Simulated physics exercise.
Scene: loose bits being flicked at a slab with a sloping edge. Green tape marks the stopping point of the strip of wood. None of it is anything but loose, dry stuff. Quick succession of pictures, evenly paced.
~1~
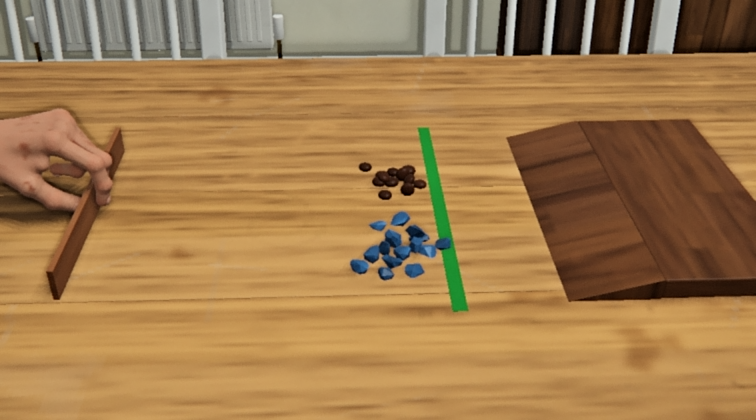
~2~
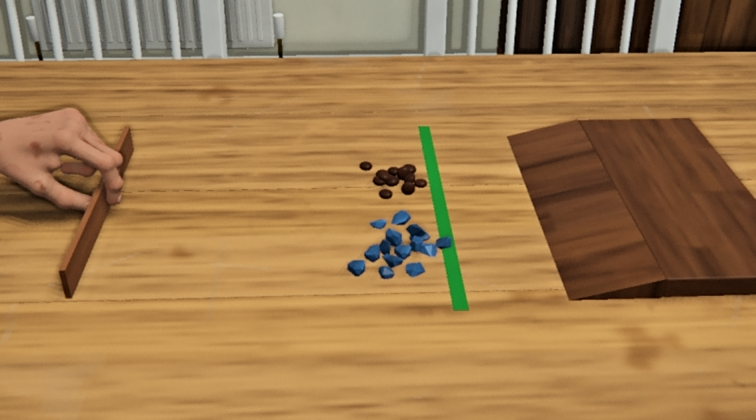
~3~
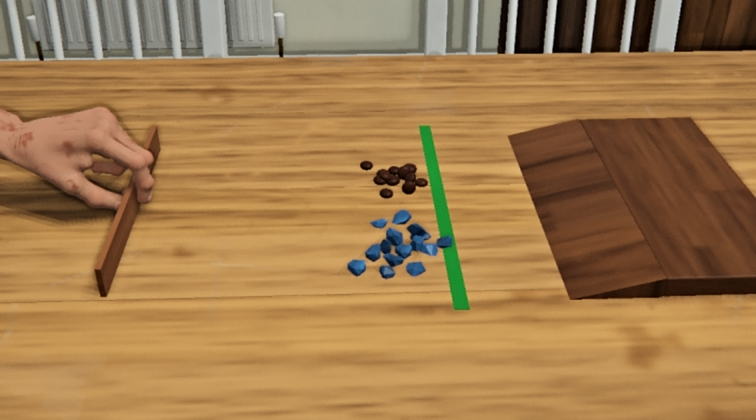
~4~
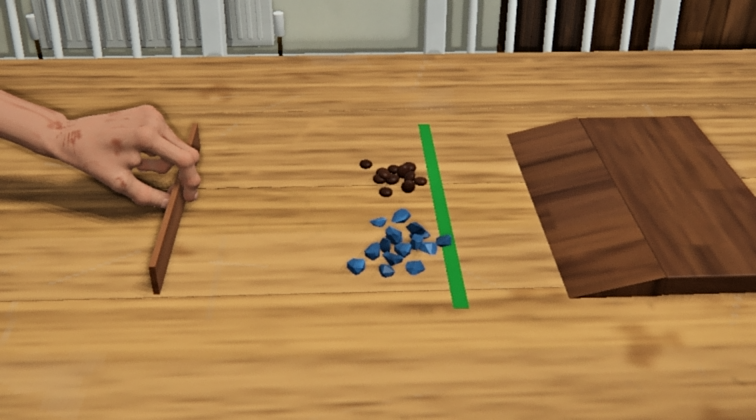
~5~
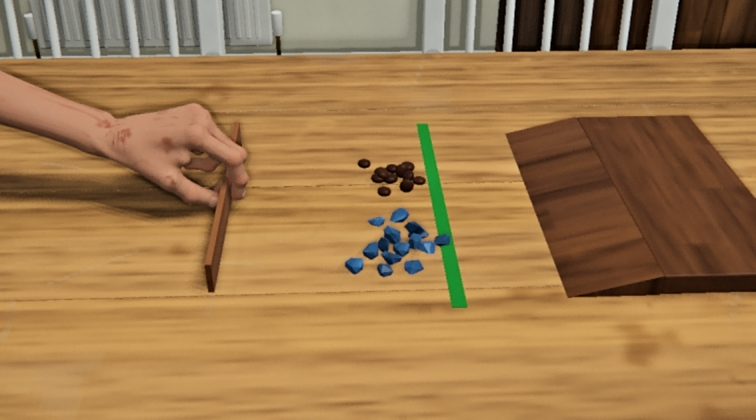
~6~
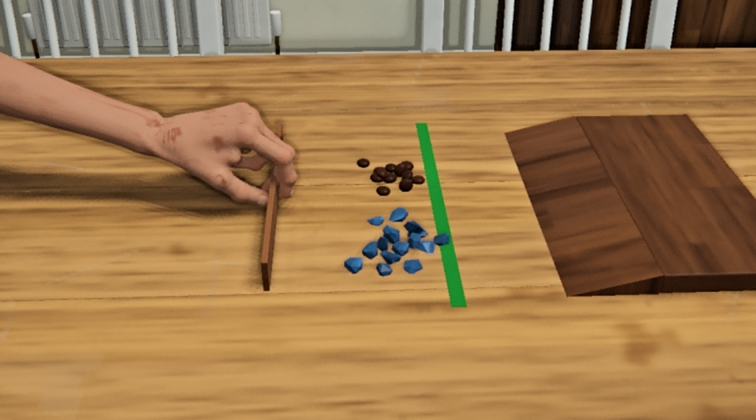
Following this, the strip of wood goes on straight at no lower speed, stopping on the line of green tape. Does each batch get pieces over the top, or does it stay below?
The nearer batch stays below; the farther batch stays below.
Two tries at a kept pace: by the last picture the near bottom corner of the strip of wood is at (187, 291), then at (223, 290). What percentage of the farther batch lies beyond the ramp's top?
That works out to 0 % the first time and 0 % the other time.
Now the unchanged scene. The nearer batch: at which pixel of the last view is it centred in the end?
Near (544, 236).
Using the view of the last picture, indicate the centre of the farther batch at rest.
I'd put it somewhere close to (523, 176).
Then, 0.12 s past the last view, strip of wood still moving, near (374, 180); nearer batch all short of the ramp; farther batch all short of the ramp.
Then, 0.26 s past the last view, strip of wood stopped at the green tape; nearer batch all short of the ramp; farther batch all short of the ramp.
Then, 0.54 s past the last view, strip of wood stopped at the green tape; nearer batch about a third on the ramp, about two thirds short of the ramp; farther batch about a quarter on the ramp, most short of the ramp.
Finally, strip of wood stopped at the green tape; nearer batch none past the top, about a third on the ramp, about two thirds short of the ramp; farther batch none past the top, about a quarter on the ramp, most short of the ramp.
